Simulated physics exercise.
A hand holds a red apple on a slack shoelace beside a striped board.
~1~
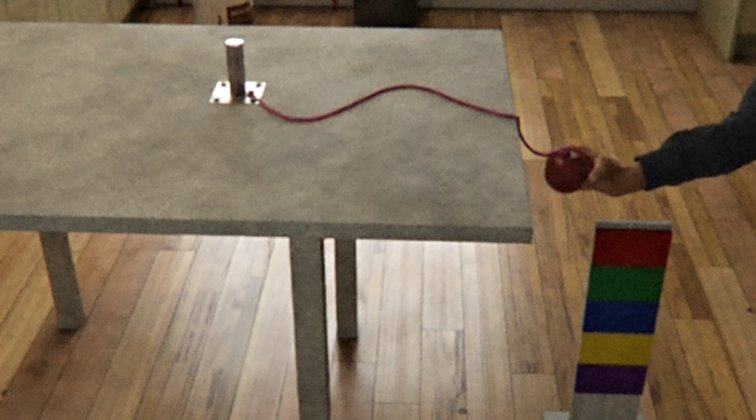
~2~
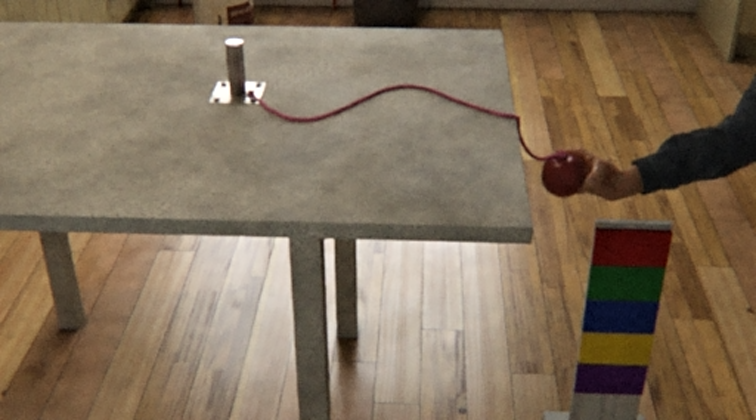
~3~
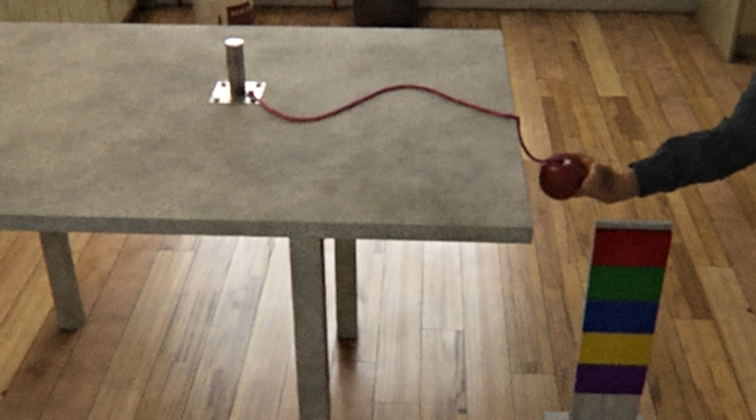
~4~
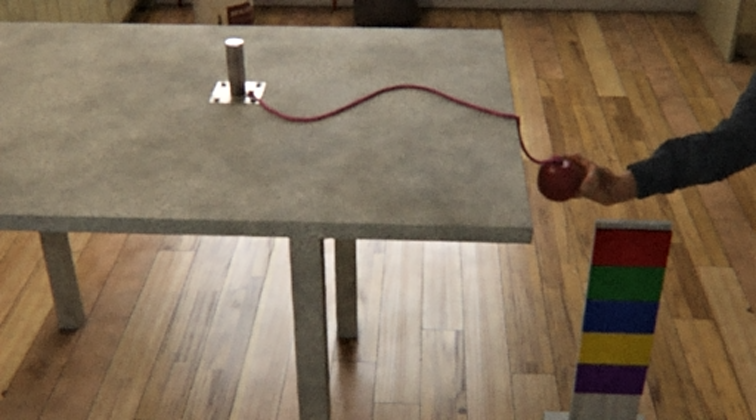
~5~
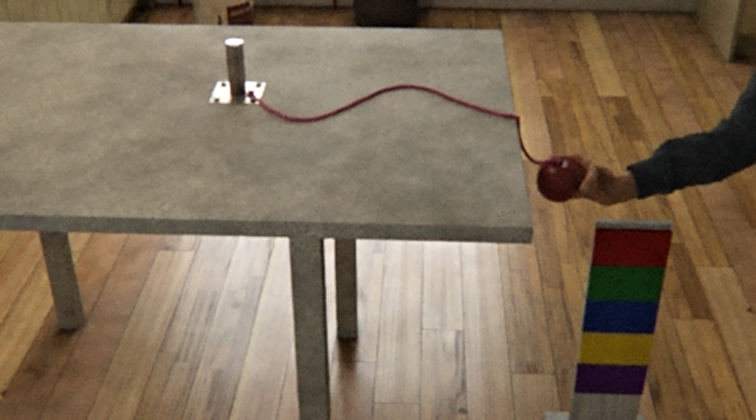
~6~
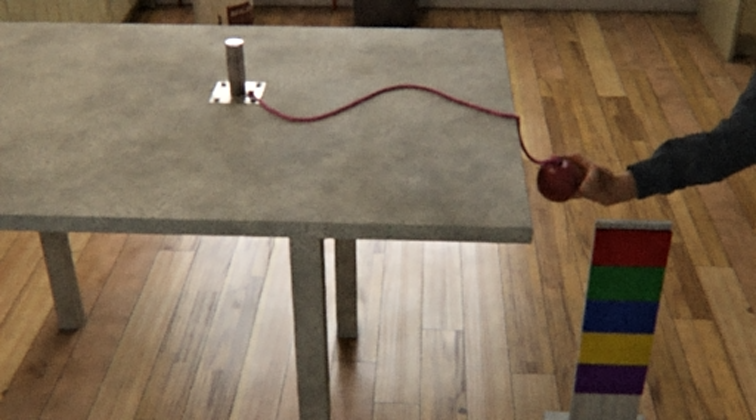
We see a hand holding a round red object at the end of a slack red cord fixed to a post on a gray table, beside a striped board; the hand shifts very slightly left and down, then stays nearly still.
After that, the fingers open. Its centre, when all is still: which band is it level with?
It is level with the green band.
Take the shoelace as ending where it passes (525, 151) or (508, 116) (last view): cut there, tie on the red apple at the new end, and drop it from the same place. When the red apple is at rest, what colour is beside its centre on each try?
In order, the results are red and none, it hangs higher.
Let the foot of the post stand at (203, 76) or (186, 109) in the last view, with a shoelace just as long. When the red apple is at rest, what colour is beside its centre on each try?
Try one - red; try two - red.
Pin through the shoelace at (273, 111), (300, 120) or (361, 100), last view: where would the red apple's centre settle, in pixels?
Estimated spots in sequence: (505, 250), (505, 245), (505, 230).
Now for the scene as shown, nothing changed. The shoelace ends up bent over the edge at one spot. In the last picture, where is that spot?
(450, 98), give or take.
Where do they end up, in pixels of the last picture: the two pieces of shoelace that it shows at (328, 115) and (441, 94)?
First near (361, 103), second near (506, 116).
Early on, apple near (531, 262); level with green.
Midway, apple near (479, 261); level with green.
Finally, apple near (508, 272); level with green. Its centre hangs level with the green band.
